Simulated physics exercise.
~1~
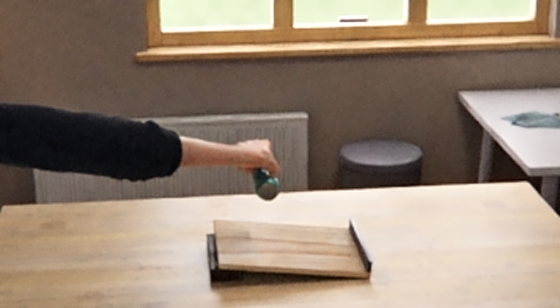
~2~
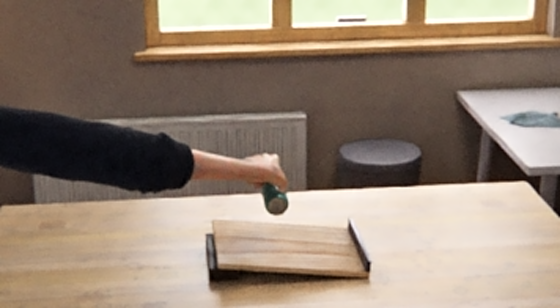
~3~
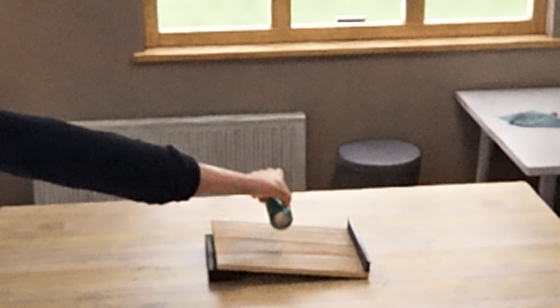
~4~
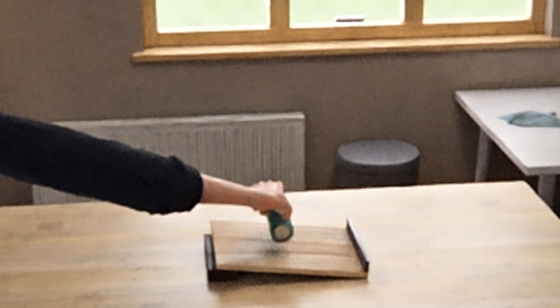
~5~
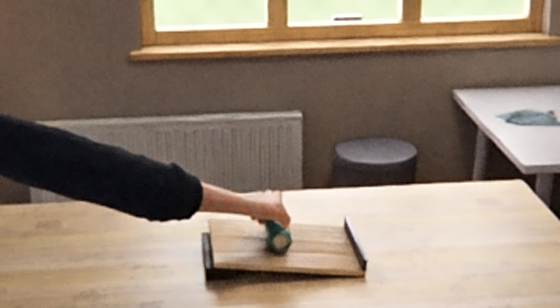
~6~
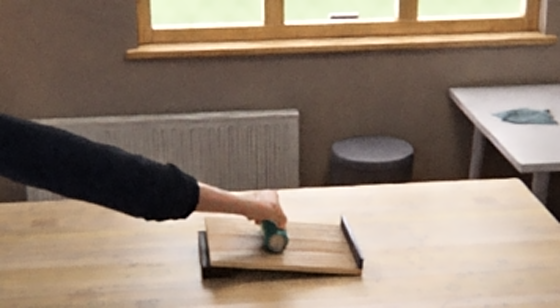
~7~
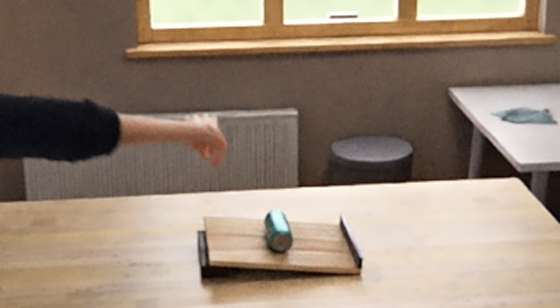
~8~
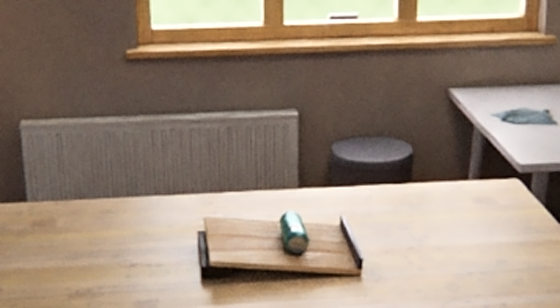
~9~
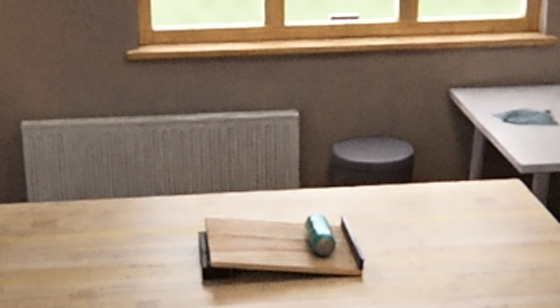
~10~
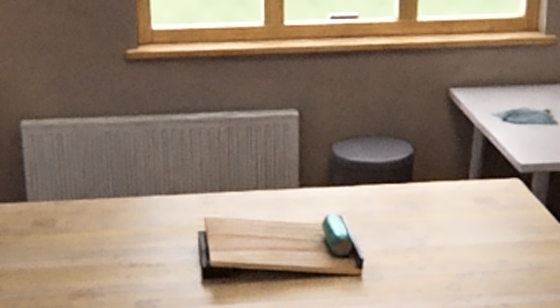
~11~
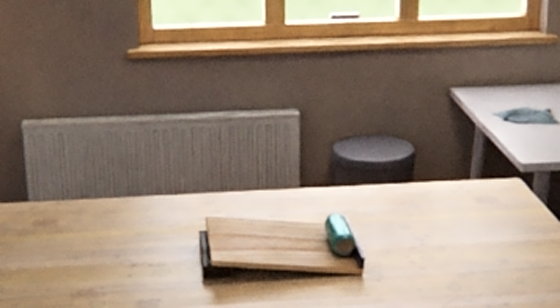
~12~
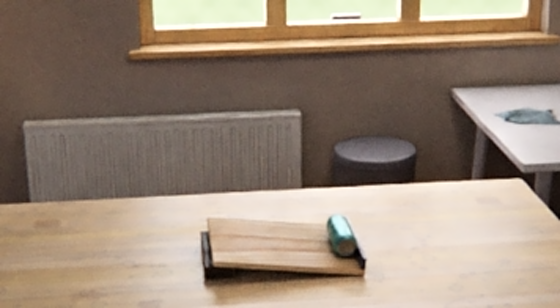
Turquoise can lowered onto a sloping wooden board by a hand, then released, moving down to the right and stopping at the raised edge.
